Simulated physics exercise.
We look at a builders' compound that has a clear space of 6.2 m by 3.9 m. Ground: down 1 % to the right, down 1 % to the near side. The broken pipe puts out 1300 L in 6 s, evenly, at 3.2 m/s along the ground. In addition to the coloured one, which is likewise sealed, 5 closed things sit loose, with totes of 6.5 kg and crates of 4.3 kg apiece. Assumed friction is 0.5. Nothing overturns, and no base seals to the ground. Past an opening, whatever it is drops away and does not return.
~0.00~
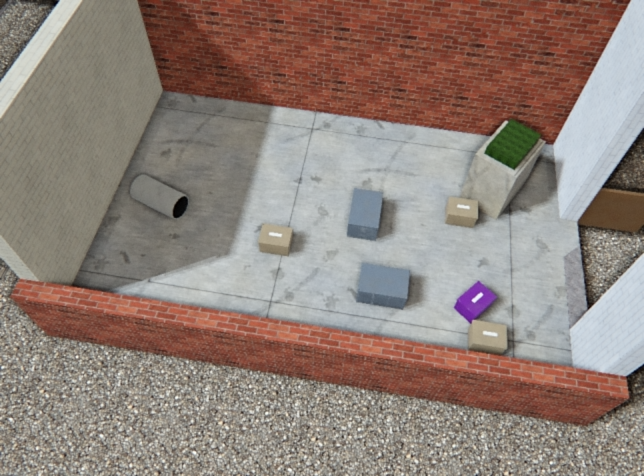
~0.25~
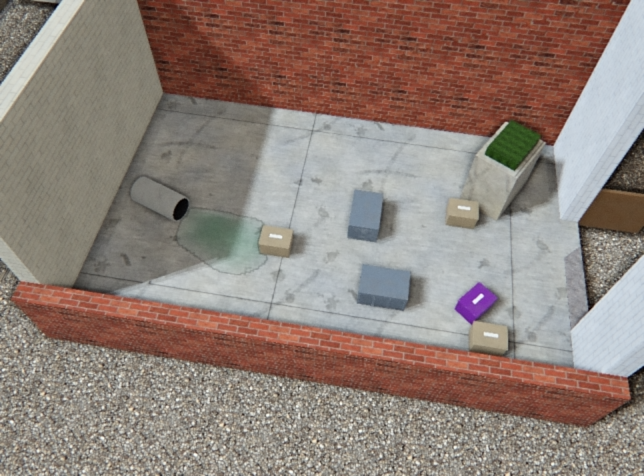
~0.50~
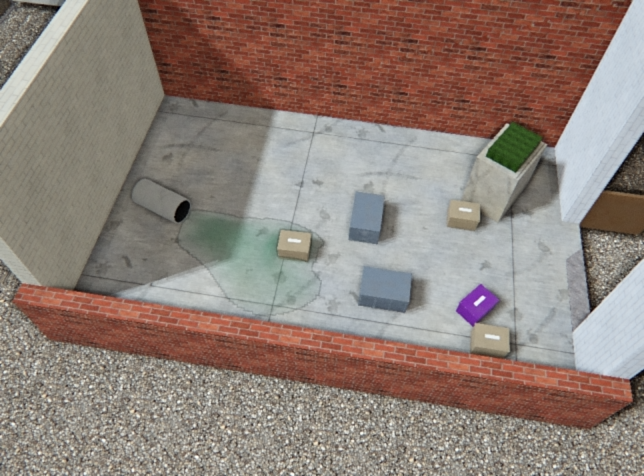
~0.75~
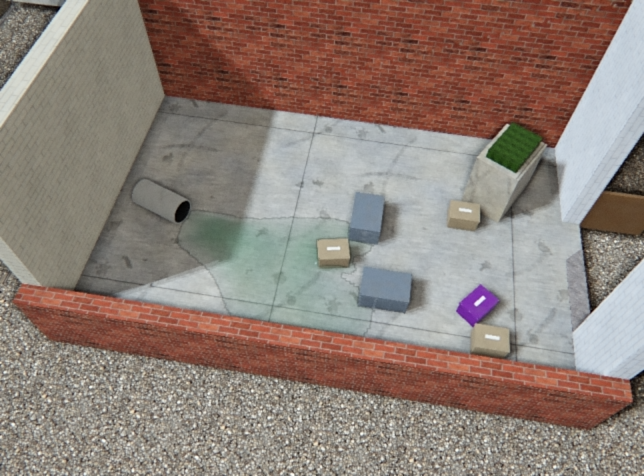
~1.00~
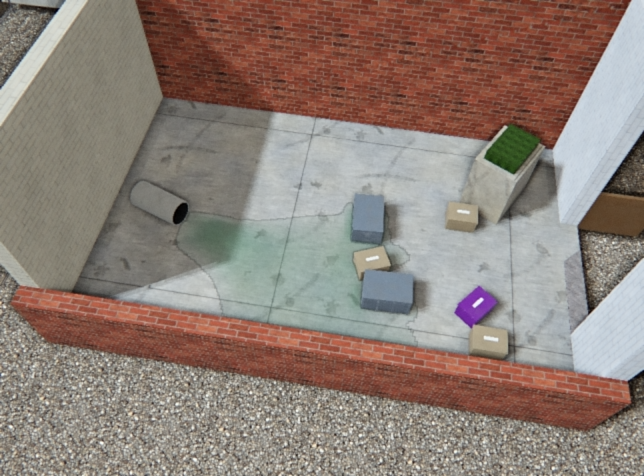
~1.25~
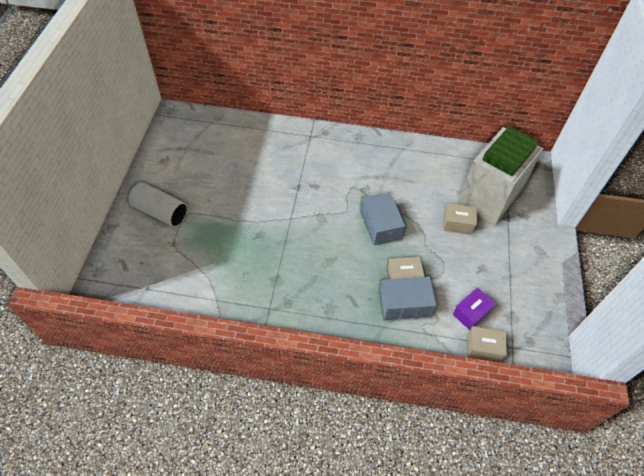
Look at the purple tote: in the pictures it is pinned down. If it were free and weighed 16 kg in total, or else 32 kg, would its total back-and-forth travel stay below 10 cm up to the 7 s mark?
Only at 32 kg.
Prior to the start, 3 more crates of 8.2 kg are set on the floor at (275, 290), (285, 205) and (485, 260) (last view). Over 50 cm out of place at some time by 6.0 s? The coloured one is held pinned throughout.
First exceeds it, then stays within it, then exceeds it.
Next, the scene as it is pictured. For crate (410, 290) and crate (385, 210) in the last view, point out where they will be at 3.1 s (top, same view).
Somewhere about (531, 349) and (428, 192).
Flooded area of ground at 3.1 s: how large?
Somewhere around 11.5 m2, roughly.
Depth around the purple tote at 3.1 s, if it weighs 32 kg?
Something like 9 centimetres.
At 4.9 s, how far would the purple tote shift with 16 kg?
Shift: About 140 cm.
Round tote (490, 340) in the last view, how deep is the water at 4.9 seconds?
Around 5 centimetres.
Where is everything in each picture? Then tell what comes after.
In the first frame, the purple tote at (477, 298) rests on the ground; 0.0 m2 under water; 0 of 6 have shifted.
In the second frame, the purple tote at (478, 299), on the bottom; 0.8 m2 under water; 0 of 6 have shifted.
In the third frame, the purple tote at (479, 301) rests on the ground; 1.9 m2 under water; 1 of 6 have shifted.
In the fourth frame, the purple tote at (479, 301) rests on the ground; 3.5 m2 under water; 1 of 6 have shifted.
In the fifth frame, the purple tote at (478, 303), on the bottom; water covers 4.5 m2; 1 of 6 have shifted.
In the sixth frame, the purple tote at (476, 304) rests on the ground; 5.8 m2 under water; 3 of 6 have shifted.
After 1.8 s the purple tote would be 7 cm from its start with 16 kg and 2 cm from its start with 32 kg; 6 cm of water round it then.
After 3.1 s the purple tote would be 70 cm from its start with 16 kg and 2 cm from its start with 32 kg; 9 cm of water round it then.
After 4.9 s the purple tote would be 145 cm from its start with 16 kg and 2 cm from its start with 32 kg; 13 cm of water round it then.
After 7.0 s the purple tote would be 183 cm from its start with 16 kg and 2 cm from its start with 32 kg; 14 cm of water round it then.
